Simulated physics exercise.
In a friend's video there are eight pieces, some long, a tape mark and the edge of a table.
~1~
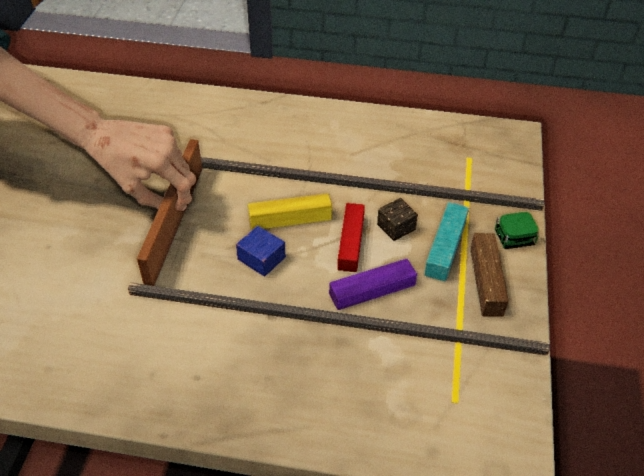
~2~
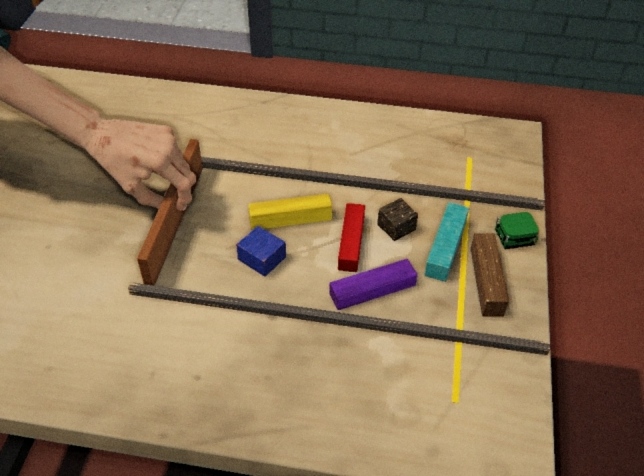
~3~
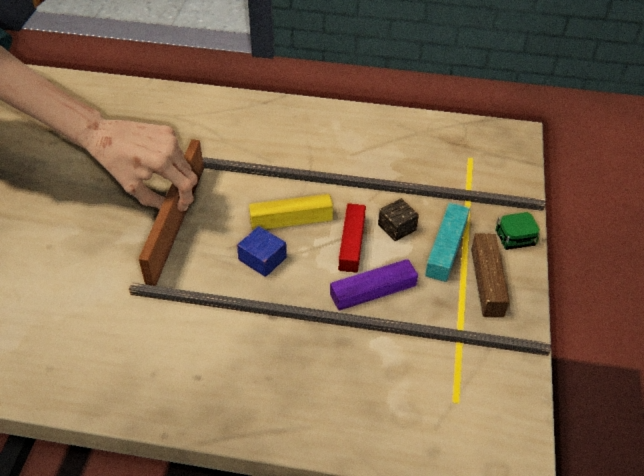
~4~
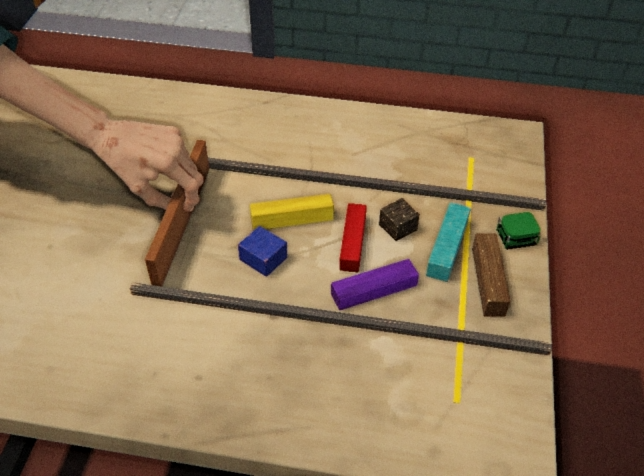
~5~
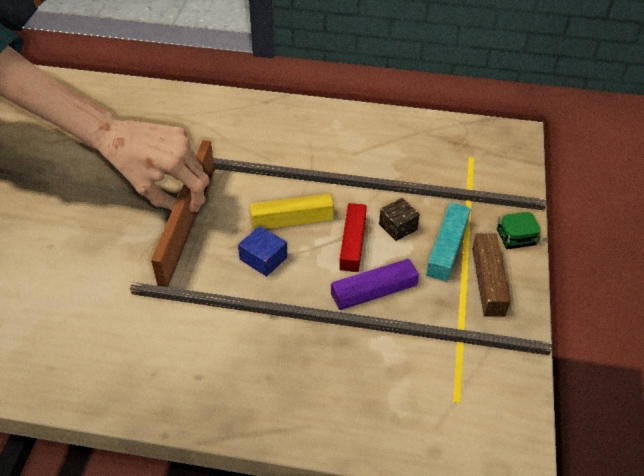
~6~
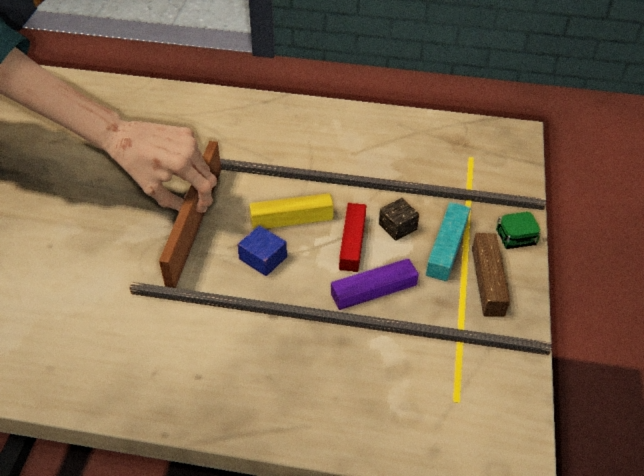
At the start, a hand holds an upright wooden board between two dark rails on a table, with eight coloured pieces lying to its right, near and beyond a yellow tape line. The hand then slides the board slightly right, closer to the blue and yellow pieces, while the pieces stay still.
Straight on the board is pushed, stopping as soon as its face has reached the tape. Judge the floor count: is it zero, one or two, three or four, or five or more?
I predict the tally of drops will be under three but above nought.
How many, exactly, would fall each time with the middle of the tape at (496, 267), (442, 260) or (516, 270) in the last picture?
The counts come to 3, then 0, then 5.
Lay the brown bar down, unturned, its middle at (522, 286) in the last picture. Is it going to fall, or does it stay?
It simply slips off.
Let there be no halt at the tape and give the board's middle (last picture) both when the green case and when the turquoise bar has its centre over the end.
The middle is at (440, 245) when it's the green case, and at (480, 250) when it's the turquoise bar.
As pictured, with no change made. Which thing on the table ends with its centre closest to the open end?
Turquoise bar.
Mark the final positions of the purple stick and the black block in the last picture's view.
The first ends close to (507, 304), the second close to (506, 215).
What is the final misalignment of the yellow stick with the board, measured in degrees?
I'd say it's about 0° out of line.
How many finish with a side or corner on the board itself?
My count gives 3.
Soon after, none off yet; green case at rest near (518, 231); brown bar at rest near (490, 274); turquoise bar at rest near (449, 241).
Then, none off yet; green case at rest near (518, 231); brown bar at rest near (490, 274); turquoise bar moved a little near (460, 240).
At rest, the number that fall off is one or two; fallen, brown bar and green case.
